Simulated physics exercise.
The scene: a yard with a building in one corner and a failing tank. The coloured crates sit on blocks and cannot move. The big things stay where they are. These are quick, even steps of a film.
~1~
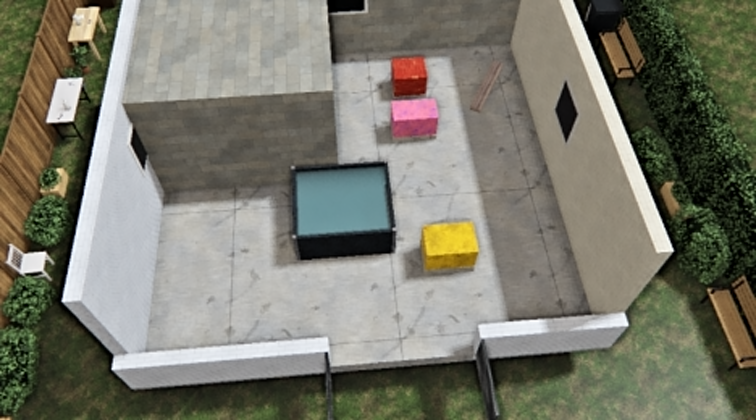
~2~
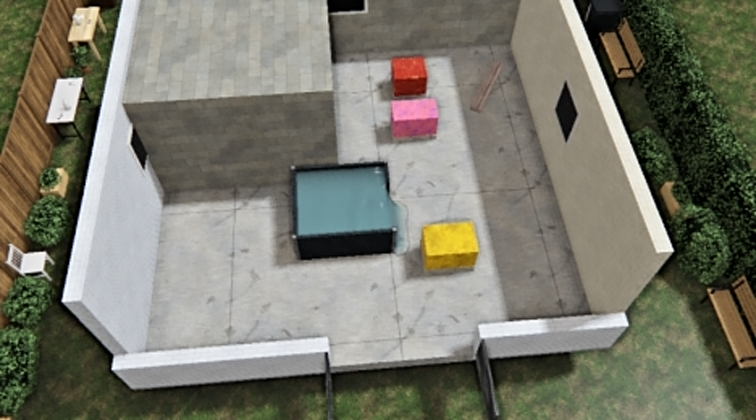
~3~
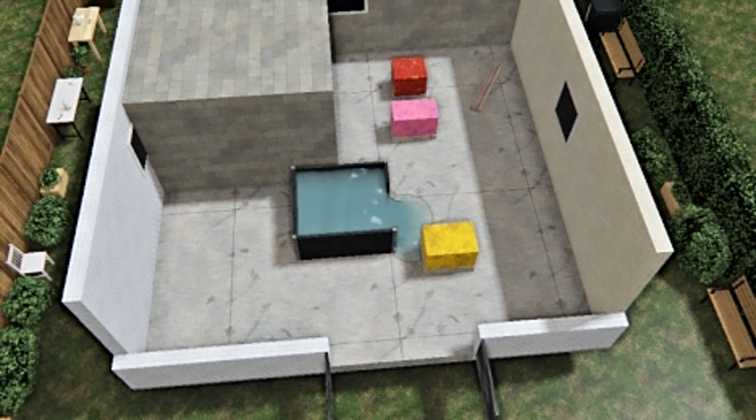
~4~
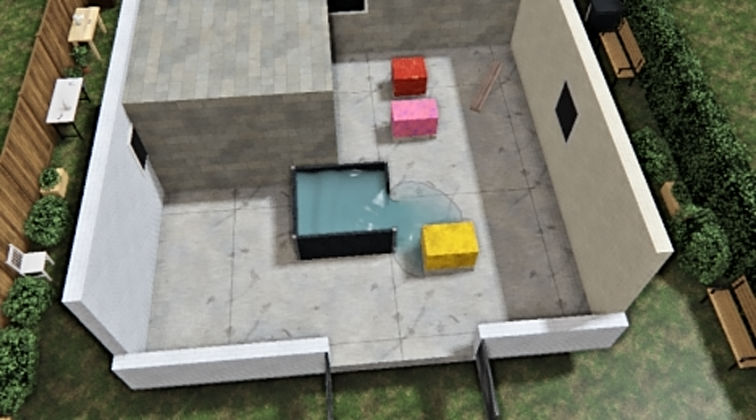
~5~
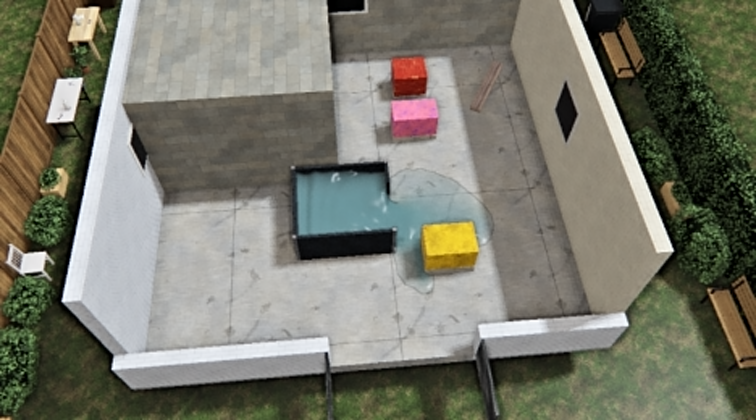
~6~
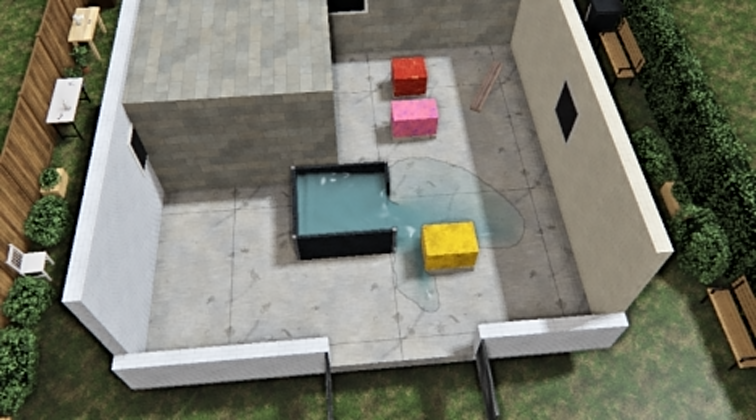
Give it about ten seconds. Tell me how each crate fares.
In the end: The yellow crate gets wet; the pink crate stays dry; the red crate gets wet.
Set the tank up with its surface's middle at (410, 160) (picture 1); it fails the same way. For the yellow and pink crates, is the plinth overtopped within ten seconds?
In short: The yellow one is spared, the pink one is spared.
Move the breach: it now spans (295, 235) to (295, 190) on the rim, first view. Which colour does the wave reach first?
It is the one in yellow.
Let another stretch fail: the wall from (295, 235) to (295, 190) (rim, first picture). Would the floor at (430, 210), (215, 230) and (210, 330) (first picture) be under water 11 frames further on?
As listed: Clear, under water, covered.
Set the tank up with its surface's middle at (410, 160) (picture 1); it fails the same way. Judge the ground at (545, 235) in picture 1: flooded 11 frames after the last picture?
There: Under water.
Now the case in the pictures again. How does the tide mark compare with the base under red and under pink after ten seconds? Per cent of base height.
In turn 160 and 60 per cent.
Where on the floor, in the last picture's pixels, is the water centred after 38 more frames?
Near (451, 179).
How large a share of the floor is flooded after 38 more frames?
About 65 per cent.
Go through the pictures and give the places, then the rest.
Still water in the open tank at (342, 201), in the first frame.
Water pours out at (389, 220) and has run to (397, 204), in the second frame.
Water pours out at (389, 221) and has run to (421, 202), in the third frame.
Water pours out at (389, 222) and has run to (455, 210), in the fourth frame.
Water pours out at (389, 222) and has run to (486, 213), in the fifth frame.
The front is at (520, 228), out from the gap at (389, 222), in the sixth frame.
A moment on, water covers 25 % of the floor; the yellow crate water round its plinth, the pink crate water round its plinth, the red crate not reached.
Next, water covers 30 % of the floor; the yellow crate water round its plinth, the pink crate water round its plinth, the red crate not reached.
Then, water covers 40 % of the floor; the yellow crate water round its plinth, the pink crate water round its plinth, the red crate not reached.
Later, water covers 65 % of the floor; the yellow crate water round its plinth, the pink crate water round its plinth, the red crate water round its plinth.
In the end, water covers 90 % of the floor; the yellow crate was topped, the pink crate stayed above the water, the red crate was topped.
